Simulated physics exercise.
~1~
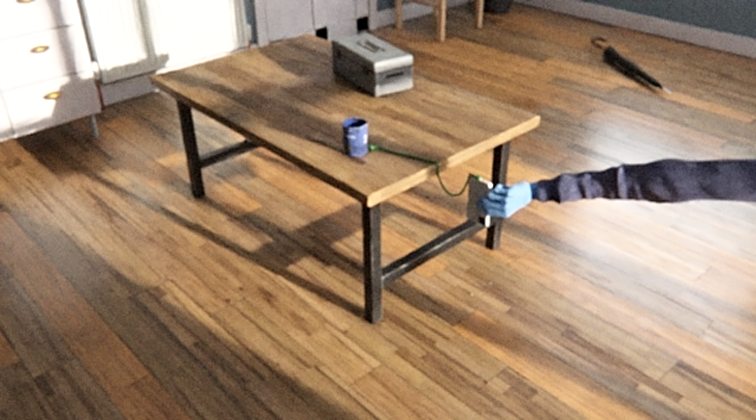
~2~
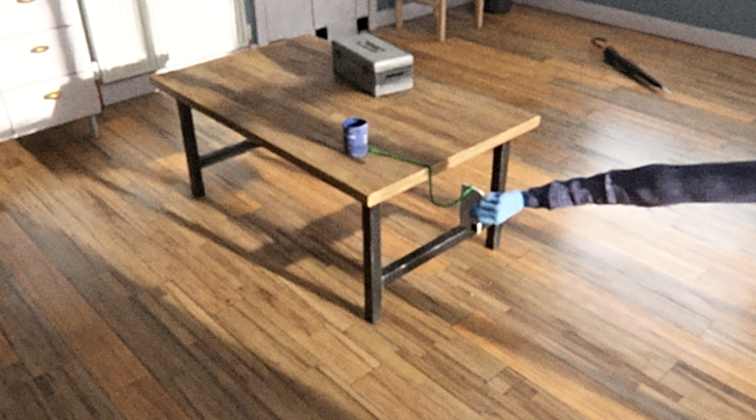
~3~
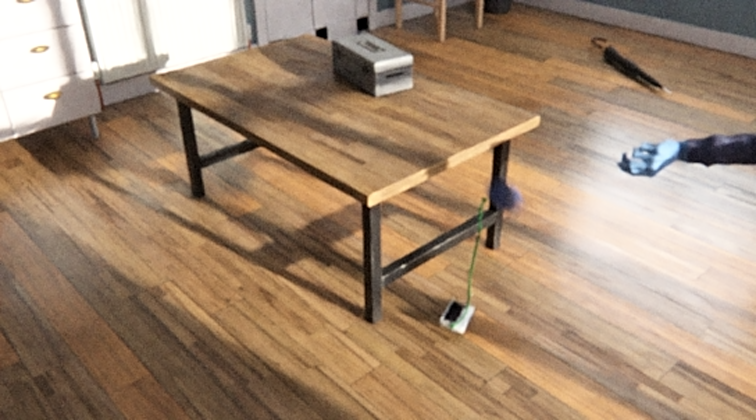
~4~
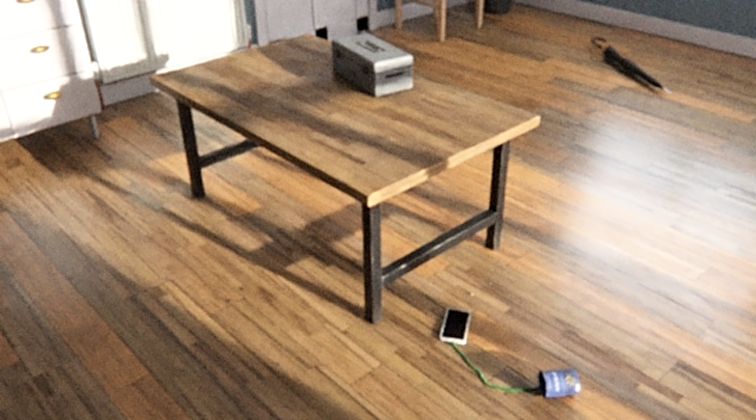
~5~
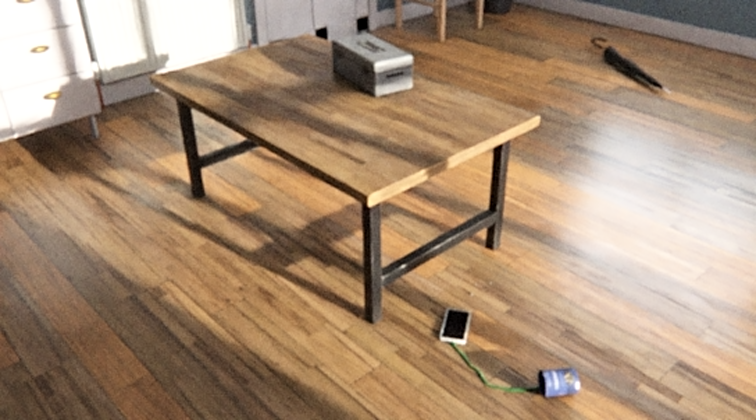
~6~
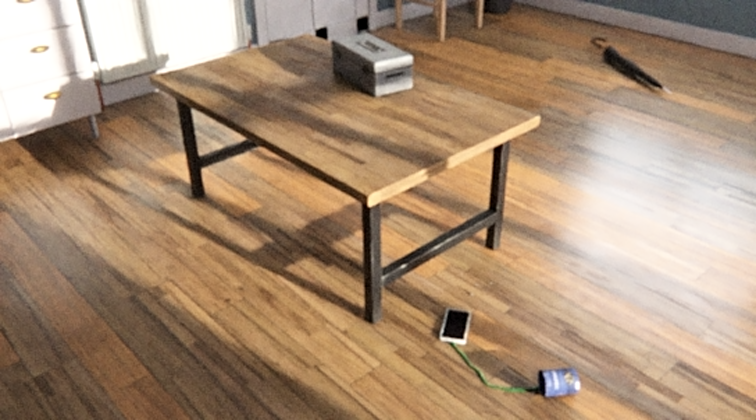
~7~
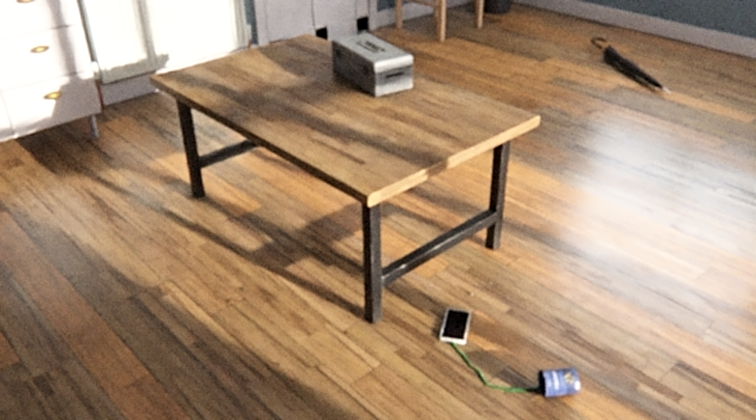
A blue-gloved hand in a dark sleeve reaches in from the right, holding a white phone beside a wooden table with black legs, seen from above in a sunlit room with a plank floor. A green shoelace runs from the phone to a blue cup near the table's edge, with a grey toolbox farther back and a dark umbrella on the floor beyond. The hand shifts slightly left and down, then lets go and withdraws. The phone drops to the floor, dragging the cup off the table. The cup ends on its side, still tied to the phone, while the toolbox stays put.
